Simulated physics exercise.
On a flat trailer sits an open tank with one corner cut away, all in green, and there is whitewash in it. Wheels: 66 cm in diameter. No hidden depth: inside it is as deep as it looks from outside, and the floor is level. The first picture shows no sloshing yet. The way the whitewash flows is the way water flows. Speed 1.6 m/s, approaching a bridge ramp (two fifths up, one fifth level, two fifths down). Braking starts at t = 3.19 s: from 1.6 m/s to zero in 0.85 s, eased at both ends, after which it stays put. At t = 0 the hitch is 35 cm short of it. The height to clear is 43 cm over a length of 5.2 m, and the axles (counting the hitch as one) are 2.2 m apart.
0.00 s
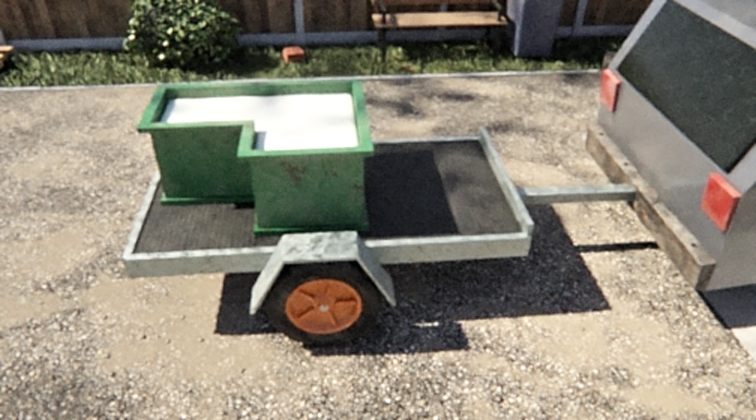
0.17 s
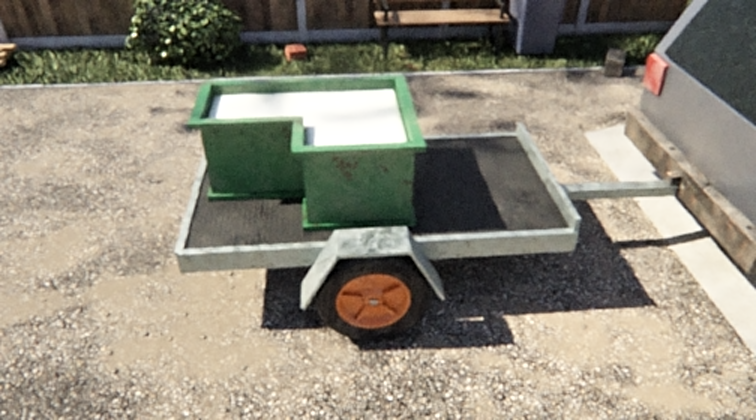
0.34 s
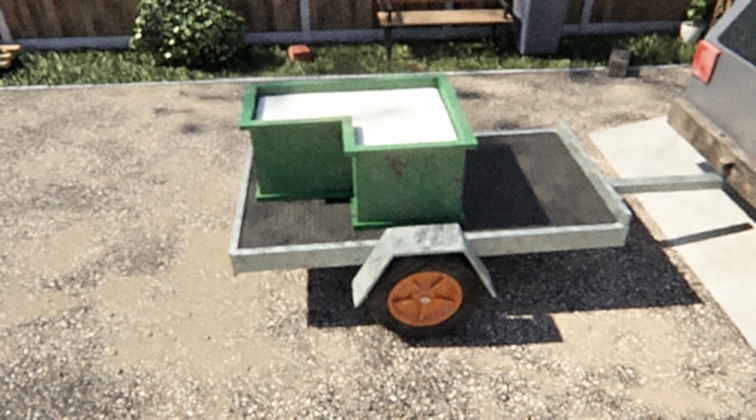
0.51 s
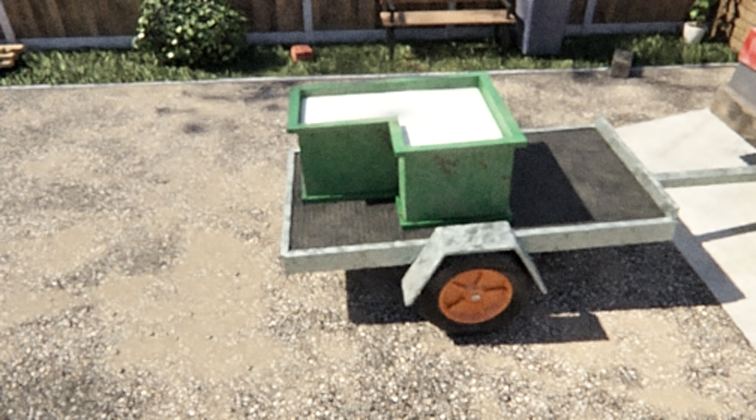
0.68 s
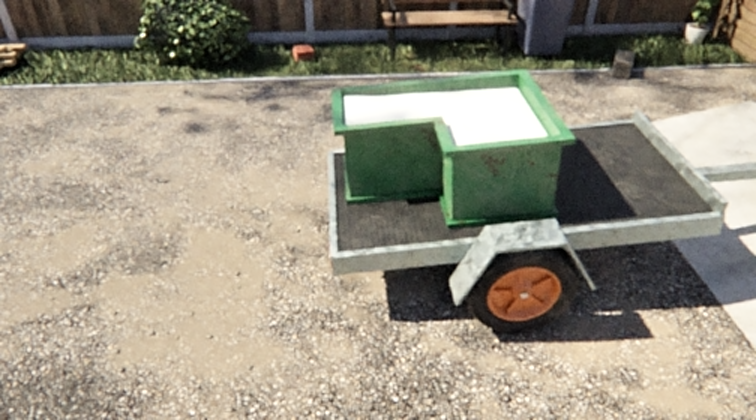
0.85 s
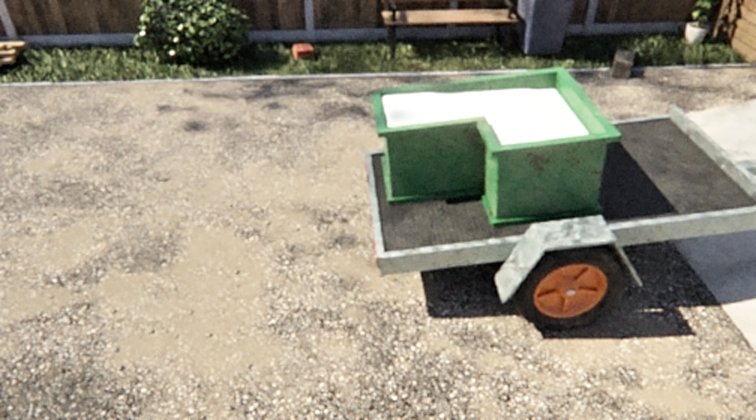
On a gravel yard, a flat trailer carrying a green tank of white liquid rolls right.
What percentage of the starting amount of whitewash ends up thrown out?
About 24 per cent.
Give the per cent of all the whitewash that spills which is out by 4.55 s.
90 %.
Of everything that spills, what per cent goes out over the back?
About 20 percent.
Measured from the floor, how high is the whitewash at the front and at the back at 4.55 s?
Level: ~ 42 cm in front; 32 cm behind.
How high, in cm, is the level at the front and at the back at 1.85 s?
Roughly 34 cm in front and 52 cm behind.
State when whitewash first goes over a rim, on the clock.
I'd put it at near 1.5 seconds.
By 1.85 s the surface is 35 cm up at the front and 53 cm at the back; 3 per cent is out, over the back.
By 3.15 s the surface is 50 cm up at the front and 31 cm at the back; 5 per cent is out, over the back.
By 4.55 s the surface is 42 cm up at the front and 32 cm at the back; 22 per cent is out, over the front.
By 7.03 s 24 per cent is out, over the front, 84 of 356 litres.
